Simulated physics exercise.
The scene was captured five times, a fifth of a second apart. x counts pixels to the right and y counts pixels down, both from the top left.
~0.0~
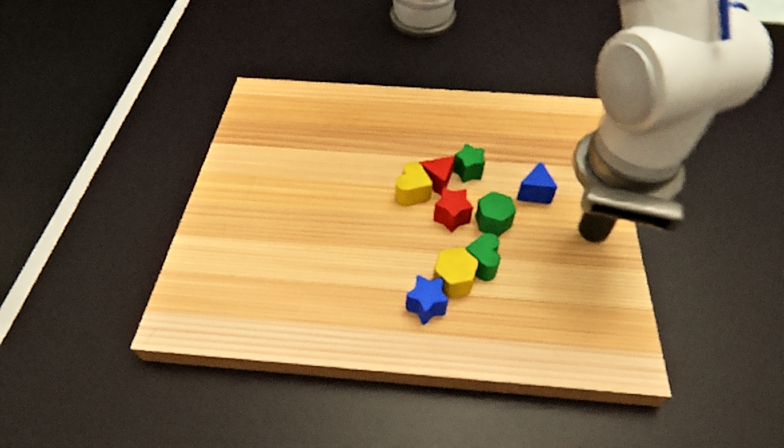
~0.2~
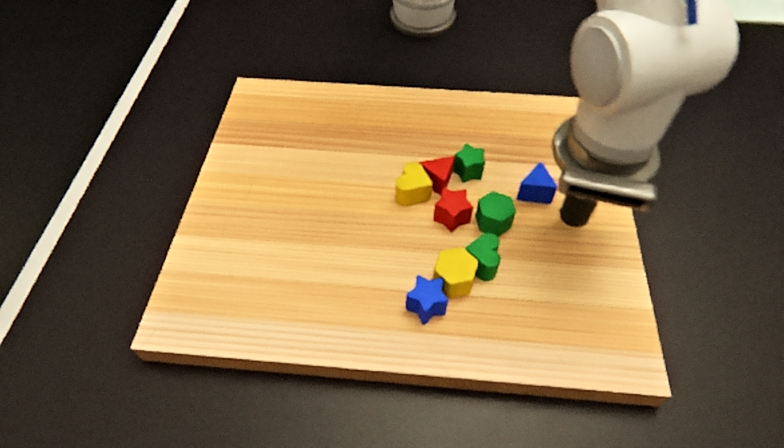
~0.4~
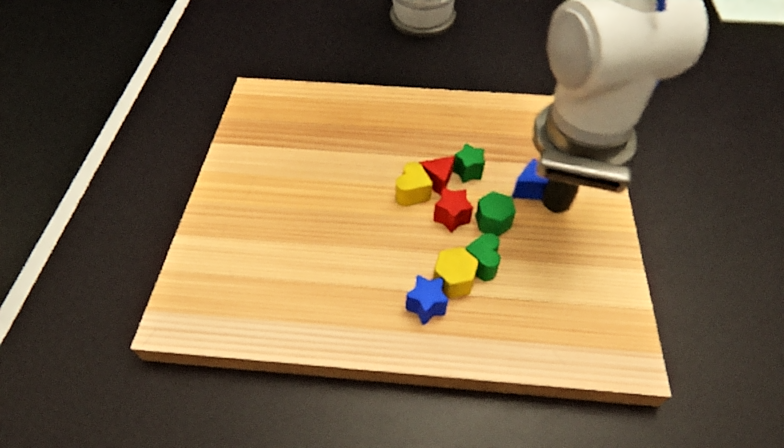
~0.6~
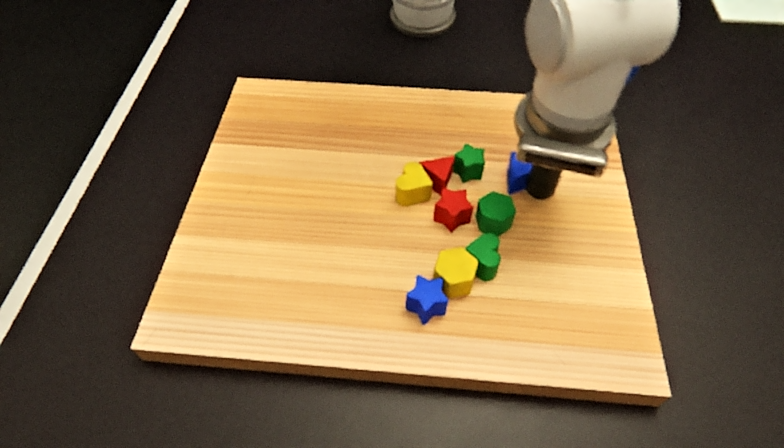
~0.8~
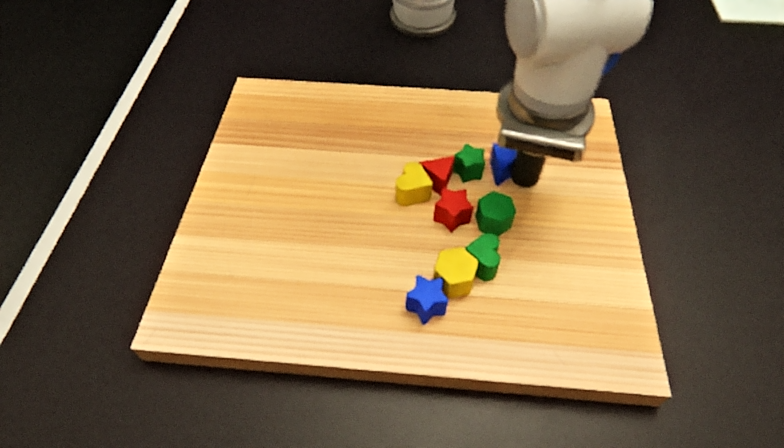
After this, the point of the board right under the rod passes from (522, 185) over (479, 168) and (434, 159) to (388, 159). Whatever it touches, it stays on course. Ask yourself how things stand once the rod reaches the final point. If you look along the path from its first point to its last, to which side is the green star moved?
It is pushed towards the right-hand side.
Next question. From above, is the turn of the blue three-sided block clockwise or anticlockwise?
From above, it looks like the blue three-sided block goes clockwise.
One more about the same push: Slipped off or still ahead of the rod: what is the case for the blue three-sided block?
The rod has moved past the blue three-sided block by the time the path ends.
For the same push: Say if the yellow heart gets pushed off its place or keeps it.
By the time the path is finished, it has moved at least a centimetre.
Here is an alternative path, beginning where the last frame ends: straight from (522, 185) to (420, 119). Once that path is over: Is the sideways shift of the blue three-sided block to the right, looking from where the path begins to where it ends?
I'd say yes.
What follows on the original path. One third of the way, rod (480, 159); yellow heart (410, 178), turned 15° anticlockwise; red three-sided block (431, 165); green star (451, 147), turned 20° anticlockwise; blue three-sided block (475, 133), turned 20° clockwise.
Two thirds of the way, rod (434, 151); yellow heart (406, 180), turned 35° anticlockwise; red three-sided block (411, 154), turned 65° anticlockwise; green star (414, 131), turned 35° clockwise; blue three-sided block (466, 128), turned 55° clockwise.
At the end, rod (388, 150); yellow heart (406, 180), turned 35° anticlockwise; red three-sided block (385, 160), turned 110° anticlockwise; green star (387, 123), turned 85° clockwise; blue three-sided block (466, 128), turned 55° clockwise.
